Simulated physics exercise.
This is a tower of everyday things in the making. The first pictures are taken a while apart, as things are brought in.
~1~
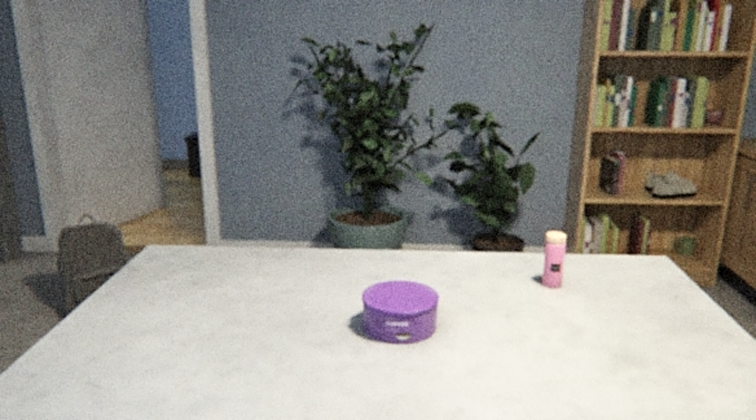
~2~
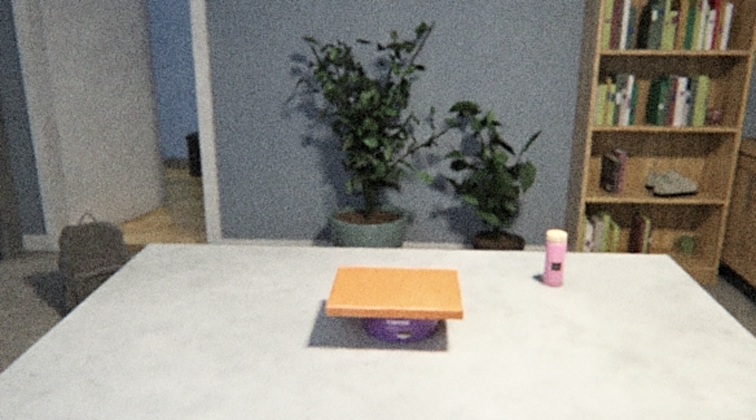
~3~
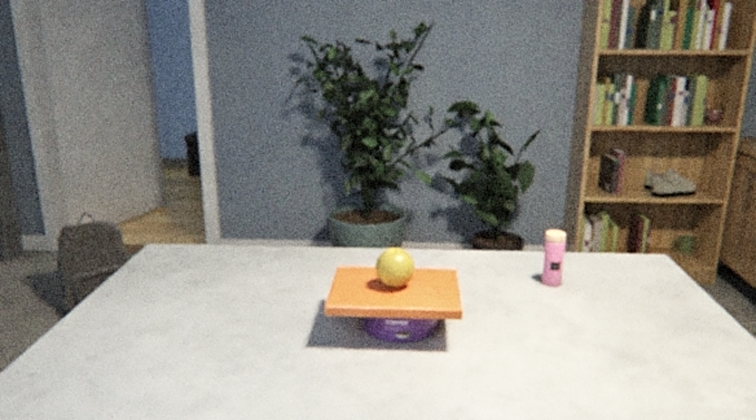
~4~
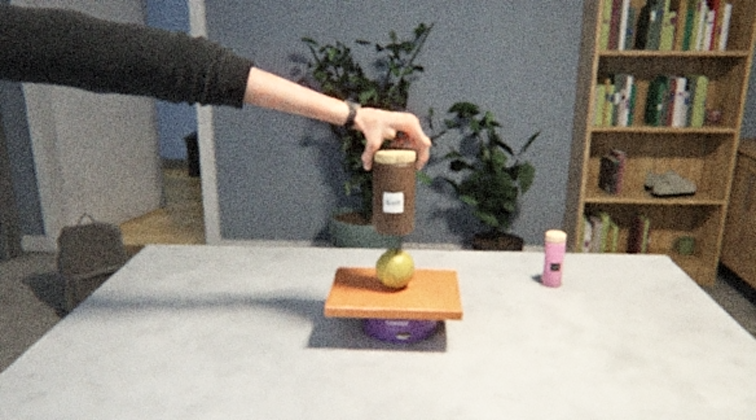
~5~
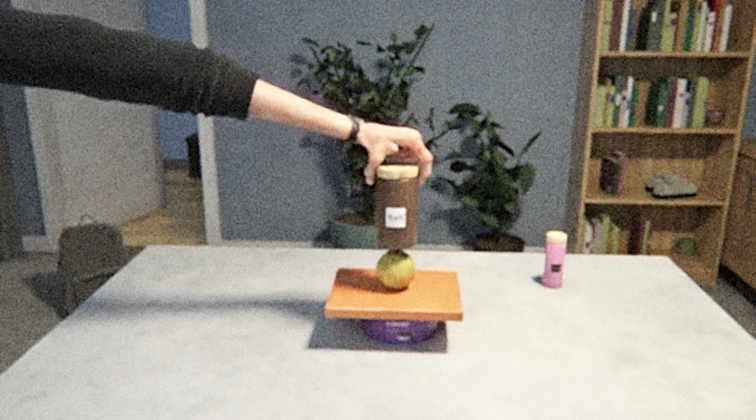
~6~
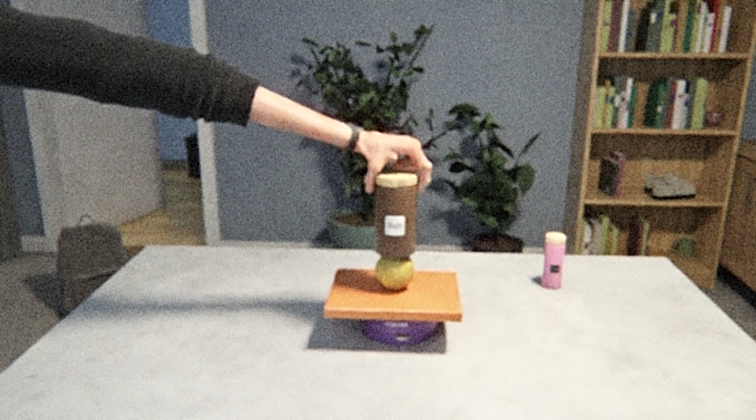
Brown jar being lowered by a hand onto a yellow fruit, after an orange slab and the fruit appear on a purple tub.
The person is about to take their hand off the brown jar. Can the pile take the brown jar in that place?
As it turns out, it loses its balance.
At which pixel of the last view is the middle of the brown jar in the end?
Around (213, 304).
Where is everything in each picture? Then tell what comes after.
In the first frame, the last thing is not in view yet; purple tub (400, 311).
In the second frame, the last thing is not in view yet; pink shaker (555, 259).
In the third frame, the last thing is not in view yet.
In the fourth frame, on its way; brown jar (394, 191); pink shaker (554, 259).
In the fifth frame, on its way; brown jar (396, 205).
In the sixth frame, set down, still held; brown jar (395, 213); pink shaker (554, 261).
Then, 0.90 s past the last view, brown jar now fallen.
Then, 1.20 s past the last view, things are still on the move.
Finally, fallen, brown jar; the other 4 still in place. Final places as the last picture's camera would see them, brown jar near (213, 304). The pile comes apart.
